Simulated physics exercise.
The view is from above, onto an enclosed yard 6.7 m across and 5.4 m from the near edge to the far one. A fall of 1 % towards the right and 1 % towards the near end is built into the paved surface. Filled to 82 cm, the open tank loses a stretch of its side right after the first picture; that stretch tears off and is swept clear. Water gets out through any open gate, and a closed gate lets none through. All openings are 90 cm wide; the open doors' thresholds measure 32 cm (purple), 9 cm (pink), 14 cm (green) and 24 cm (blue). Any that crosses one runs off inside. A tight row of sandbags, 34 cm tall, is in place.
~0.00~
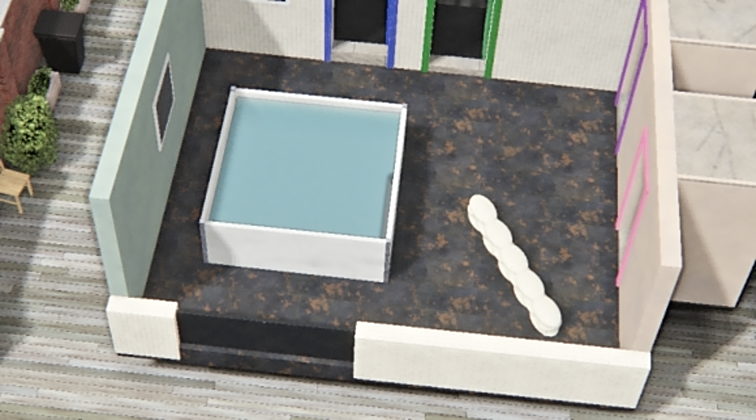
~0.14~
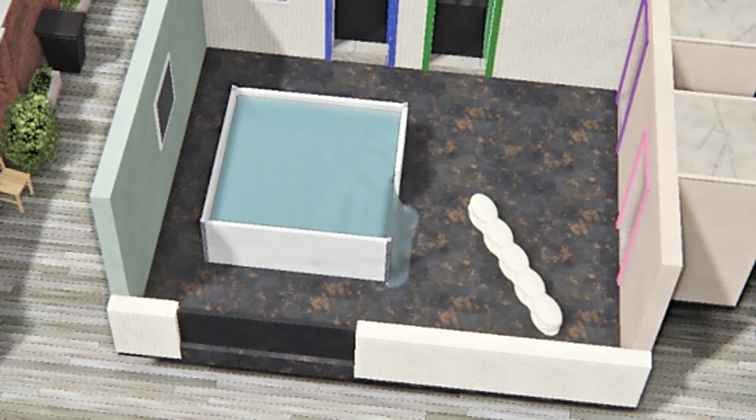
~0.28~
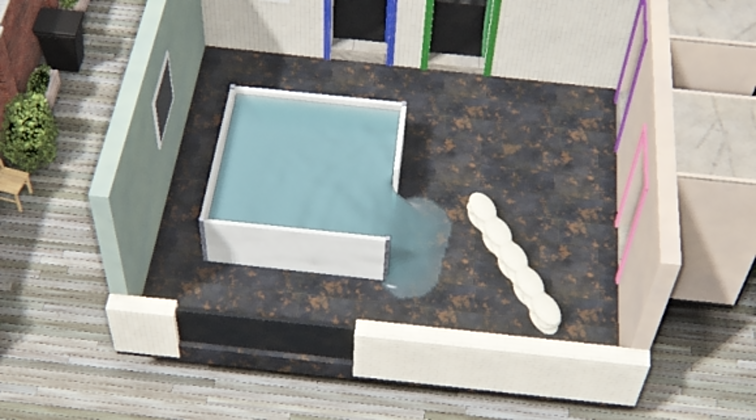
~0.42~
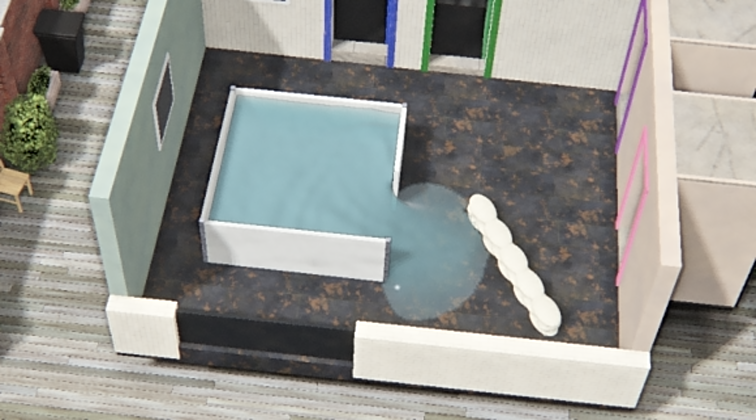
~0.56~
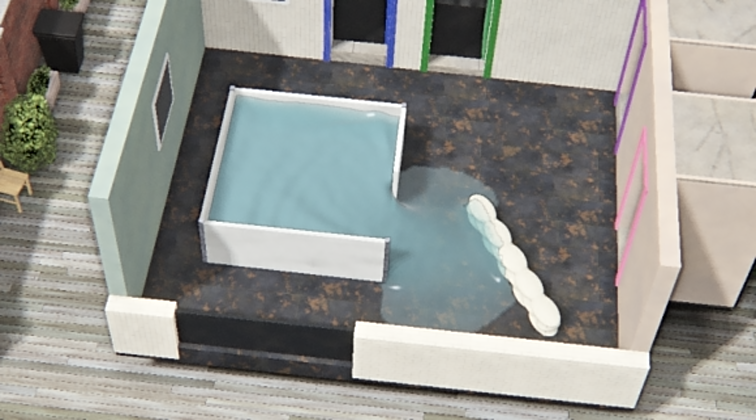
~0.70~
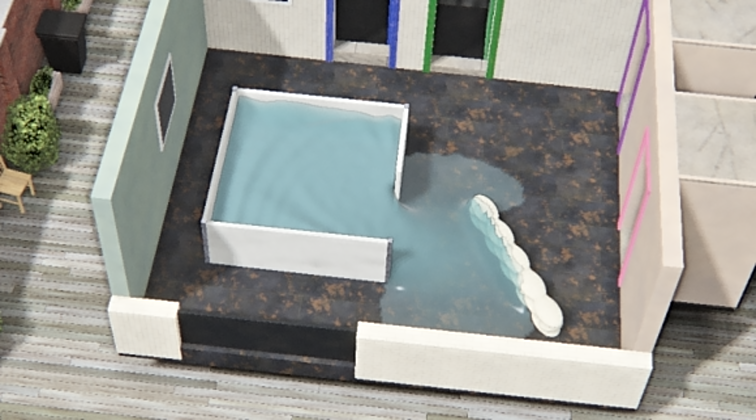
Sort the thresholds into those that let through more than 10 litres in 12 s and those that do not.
Sorted: Purple door does not; pink door lets more through; green door lets more through; blue door does not.
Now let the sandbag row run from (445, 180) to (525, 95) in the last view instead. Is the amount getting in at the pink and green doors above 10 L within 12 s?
At the pink door the limit is exceeded, and at the green door it is not reached.
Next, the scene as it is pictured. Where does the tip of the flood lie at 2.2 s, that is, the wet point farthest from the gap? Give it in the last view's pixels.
Point: Roughly (609, 98) in the last view.
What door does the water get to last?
Answer: The blue door.
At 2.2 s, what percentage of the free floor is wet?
Covered: Roughly 55 %.
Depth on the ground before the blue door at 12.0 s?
I'd put it at around 14.0 cm deep.
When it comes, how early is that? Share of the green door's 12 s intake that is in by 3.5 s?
Share: ~ 0 %.
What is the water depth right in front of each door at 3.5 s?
Door by door in cm, purple shows 18, pink shows 11, green shows 10, blue shows 5.
After 1.4 s water covers 35 % of the floor and is deepest (67 cm) near (531, 372); purple door not reached, pink door not reached, green door not reached, blue door not reached.
After 2.2 s water covers 55 % of the floor and is deepest (68 cm) near (610, 381); purple door 4 cm at the sill, 0 L in, pink door 20 cm at the sill, 2 L in, green door not reached, blue door not reached.
After 3.5 s water covers 75 % of the floor and is deepest (49 cm) near (610, 381); purple door 18 cm at the sill, 0 L in, pink door 11 cm at the sill, 26 L in, green door 10 cm at the sill, 0 L in, blue door 5 cm at the sill, 0 L in.
After 7.0 s water covers 95 % of the floor and is deepest (28 cm) near (185, 139); purple door 19 cm at the sill, 1 L in, pink door 8 cm at the sill, 30 L in, green door 15 cm at the sill, 23 L in, blue door 10 cm at the sill, 0 L in.
After 12.0 s water covers 95 % of the floor and is deepest (22 cm) near (597, 379); purple door 15 cm at the sill, 1 L in, pink door 12 cm at the sill, 49 L in, green door 14 cm at the sill, 34 L in, blue door 14 cm at the sill, 0 L in.
